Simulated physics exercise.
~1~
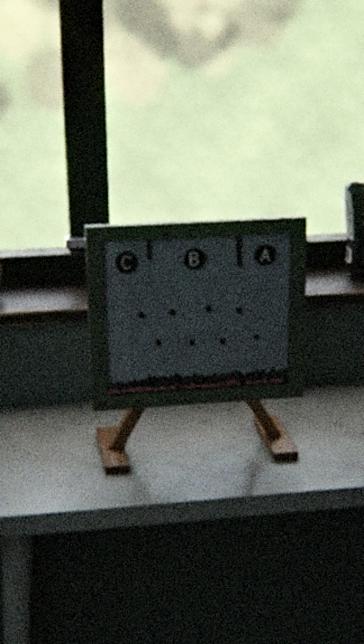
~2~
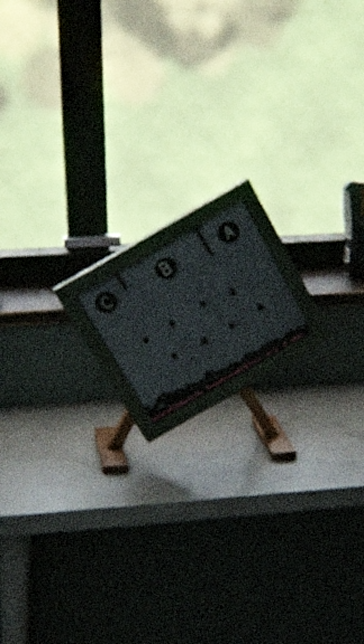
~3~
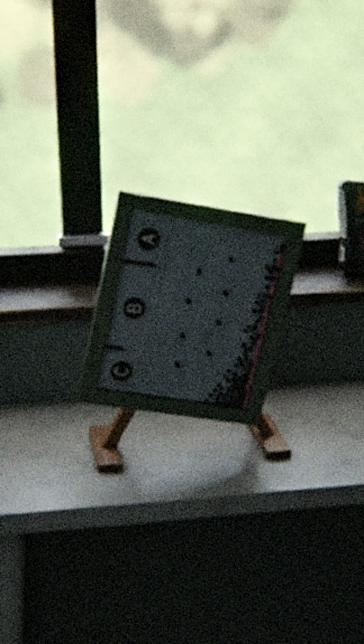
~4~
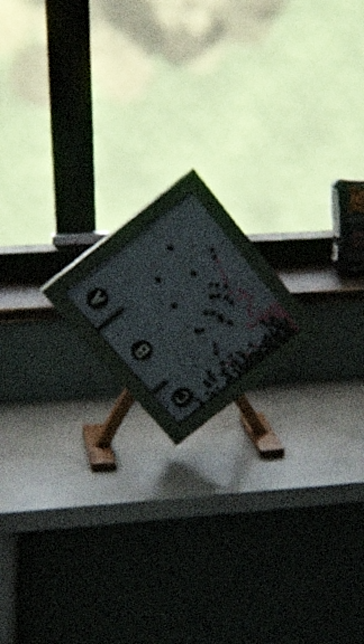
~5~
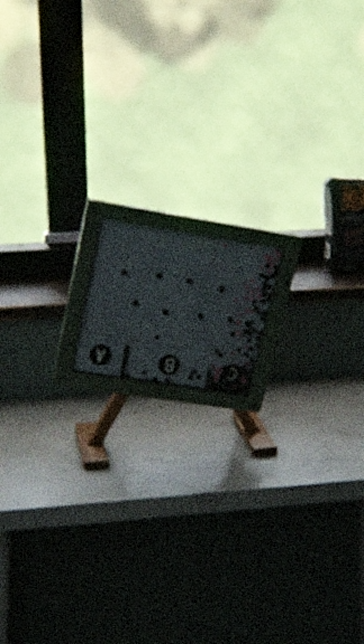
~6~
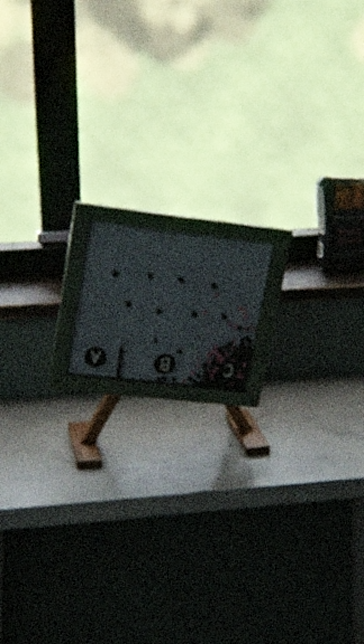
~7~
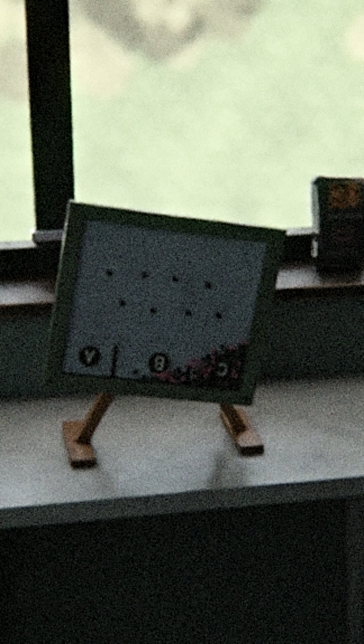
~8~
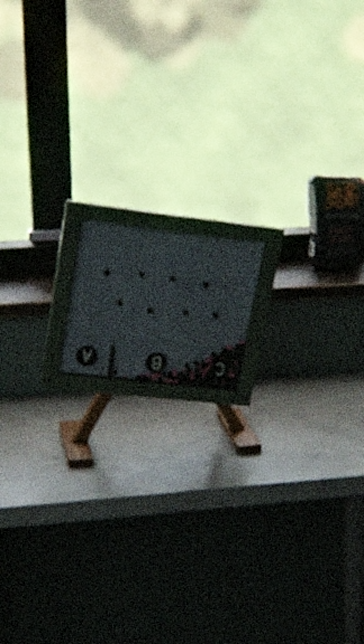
Flat display case of small black and pink beads turning anticlockwise on a table, beads sliding down and settling mostly in pocket C.
